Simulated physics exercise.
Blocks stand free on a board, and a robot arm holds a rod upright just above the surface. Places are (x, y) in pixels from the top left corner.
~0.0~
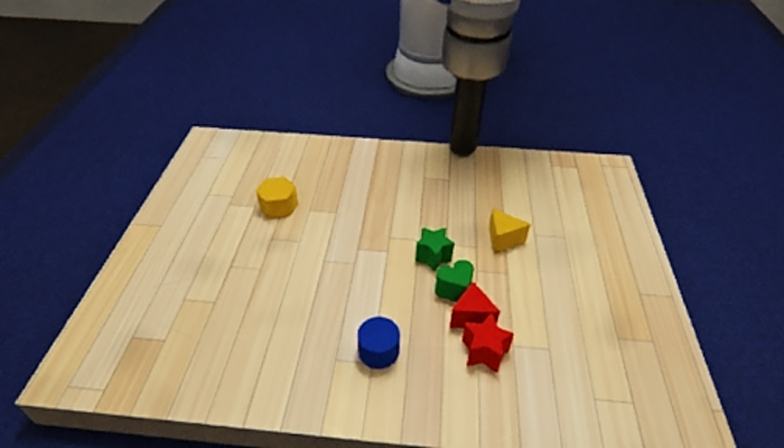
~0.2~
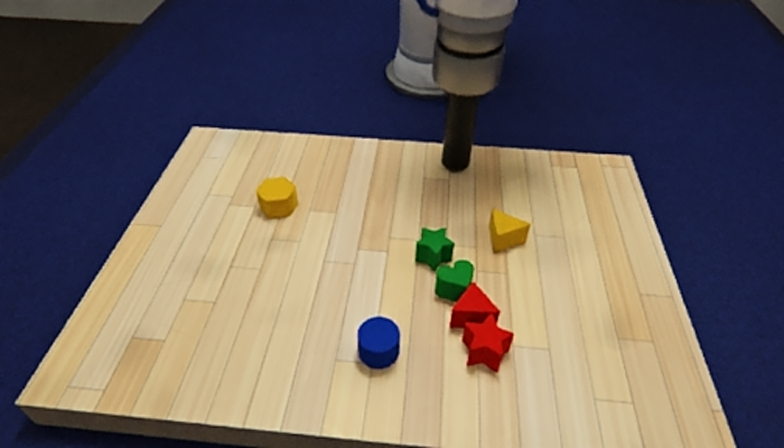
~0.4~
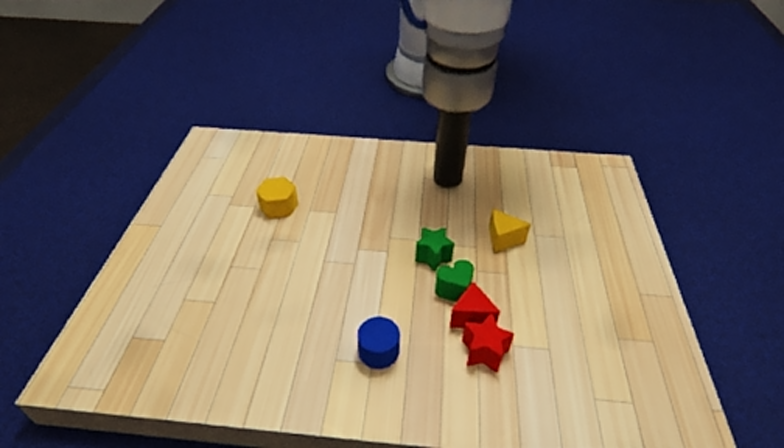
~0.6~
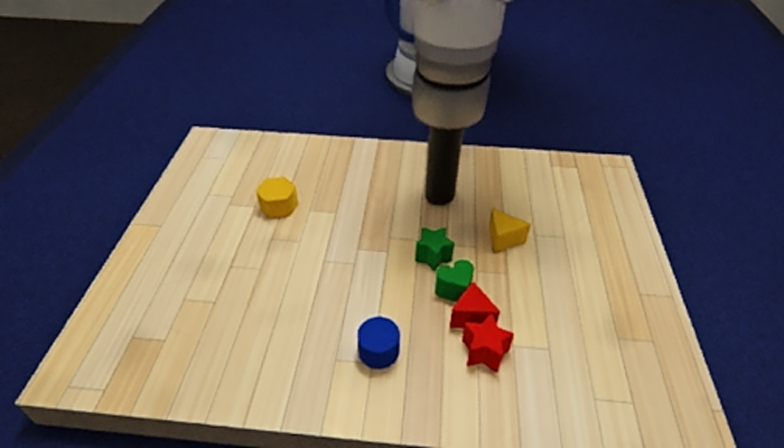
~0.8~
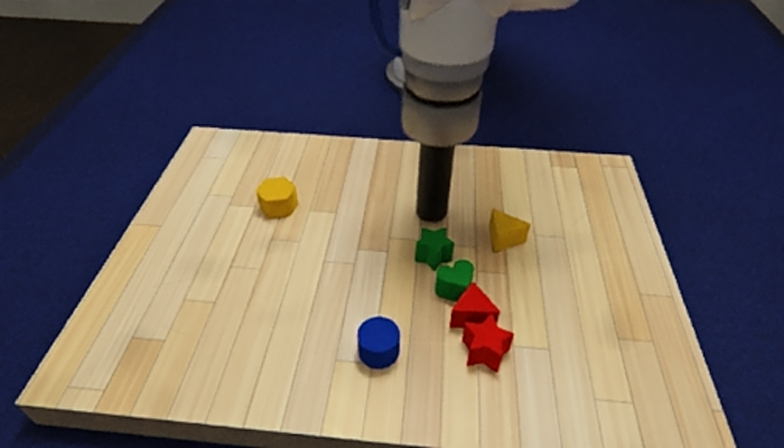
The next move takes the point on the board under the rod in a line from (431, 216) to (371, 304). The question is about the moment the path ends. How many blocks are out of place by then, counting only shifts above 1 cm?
One block shifts.
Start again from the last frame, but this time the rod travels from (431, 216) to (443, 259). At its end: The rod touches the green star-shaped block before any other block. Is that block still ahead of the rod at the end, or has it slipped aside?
The rod still pushes it.
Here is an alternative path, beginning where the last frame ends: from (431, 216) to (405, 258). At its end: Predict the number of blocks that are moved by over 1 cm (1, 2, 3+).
Shifted over 1 cm: One.
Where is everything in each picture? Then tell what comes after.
Rod tip (463, 147); block tops, blue round block (379, 334); green star-shaped block (435, 239), in the first picture.
Rod (456, 162); blocks unchanged, in the second picture.
Rod (448, 178); blocks unchanged, in the third picture.
Rod (440, 195); blocks unchanged, in the fourth picture.
Rod (432, 211); blue round block (379, 334); green star-shaped block (435, 239), in the fifth picture.
On the path given first. One third of the way, rod (413, 238); green star-shaped block (435, 244), turned 35° anticlockwise.
Two thirds of the way, rod (393, 267); green star-shaped block (434, 250), turned 75° anticlockwise.
At the end, rod (371, 299); blue round block in place; green star-shaped block (434, 250), turned 75° anticlockwise.
